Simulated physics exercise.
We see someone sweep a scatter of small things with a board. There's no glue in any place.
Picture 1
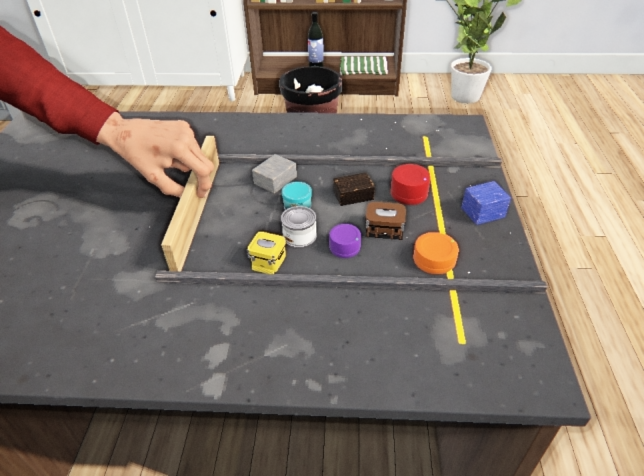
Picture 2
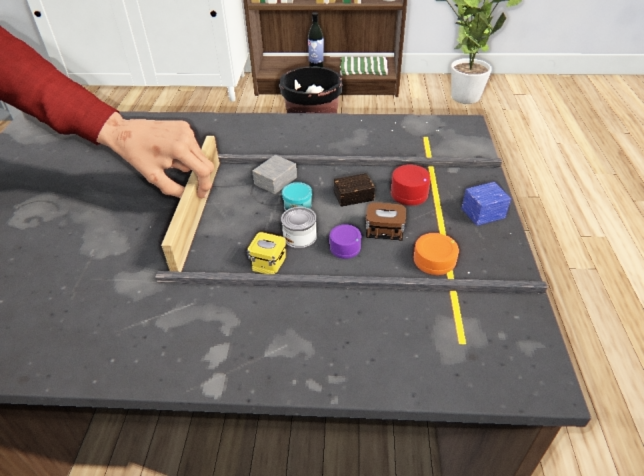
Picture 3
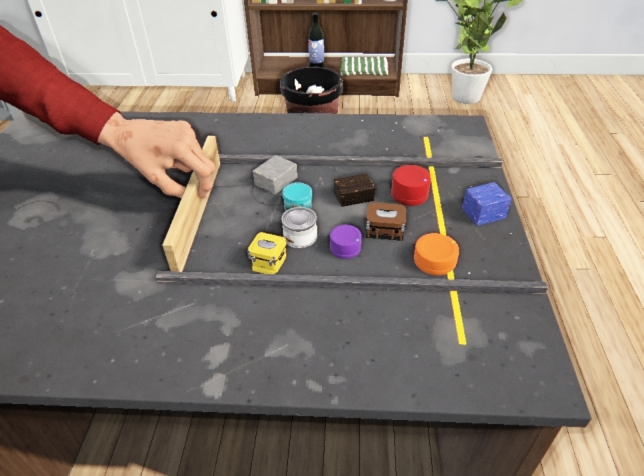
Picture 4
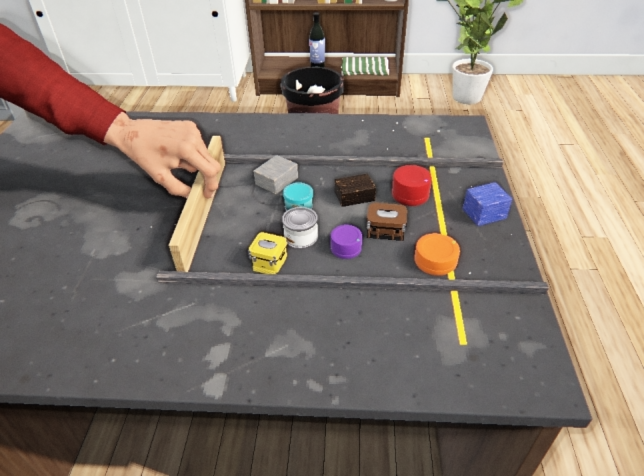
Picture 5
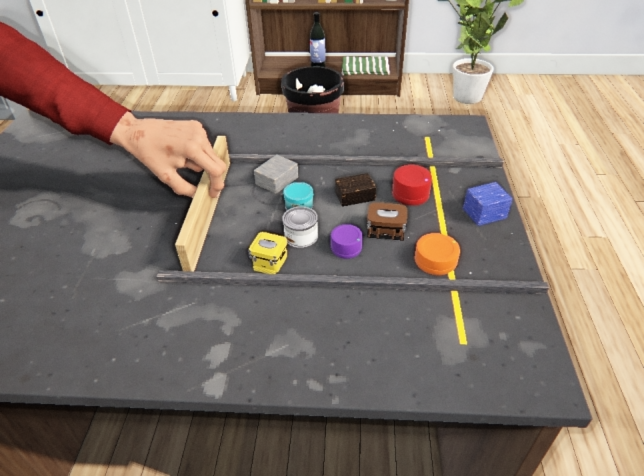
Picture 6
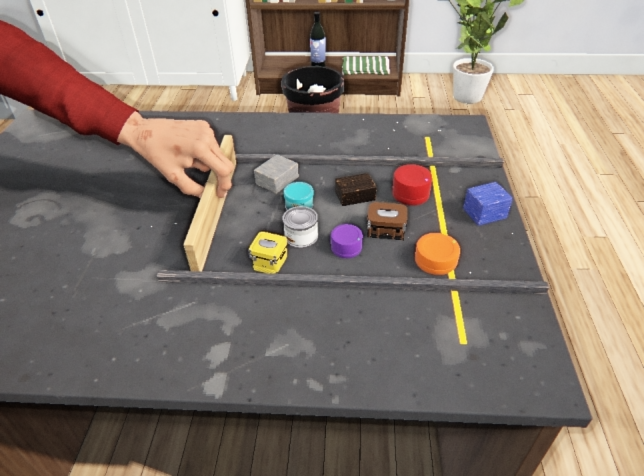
To begin with, a hand in a red sleeve holds a wooden board upright at the left of scattered small blocks, lids and cases on a dark countertop, between two rails. The hand then slides the board slightly to the right, while the objects stay in place, untouched.
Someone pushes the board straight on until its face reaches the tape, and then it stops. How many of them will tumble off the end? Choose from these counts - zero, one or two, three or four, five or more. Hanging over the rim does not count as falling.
Count: Zero.
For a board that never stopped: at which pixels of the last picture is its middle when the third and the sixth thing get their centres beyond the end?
(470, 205) and (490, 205).
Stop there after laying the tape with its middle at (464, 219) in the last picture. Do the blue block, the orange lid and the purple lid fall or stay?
The blue block? It does not stay. The orange lid? It does not stay. The purple lid? It is safe.
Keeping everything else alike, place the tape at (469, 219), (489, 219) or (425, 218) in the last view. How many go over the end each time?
Going through each try, you'd get 2, 5 and 0.
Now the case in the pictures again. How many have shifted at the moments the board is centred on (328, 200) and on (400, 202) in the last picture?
Answer - first 6, then 9.
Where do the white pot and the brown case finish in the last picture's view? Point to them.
In the last picture the white pot sits around (464, 232) and the brown case around (488, 218).
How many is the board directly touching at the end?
That makes 4.
A little later, none off yet; blue block at rest near (487, 203); orange lid at rest near (437, 253); red lid at rest near (412, 185).
Next, none off yet; blue block at rest near (487, 203); orange lid at rest near (437, 253); red lid shifted a little near (424, 184).
Later still, none off yet; blue block at rest near (487, 203); orange lid shifted about its own width near (492, 261); red lid shifted well along near (476, 183).
When it is over, the number that fall off is zero.
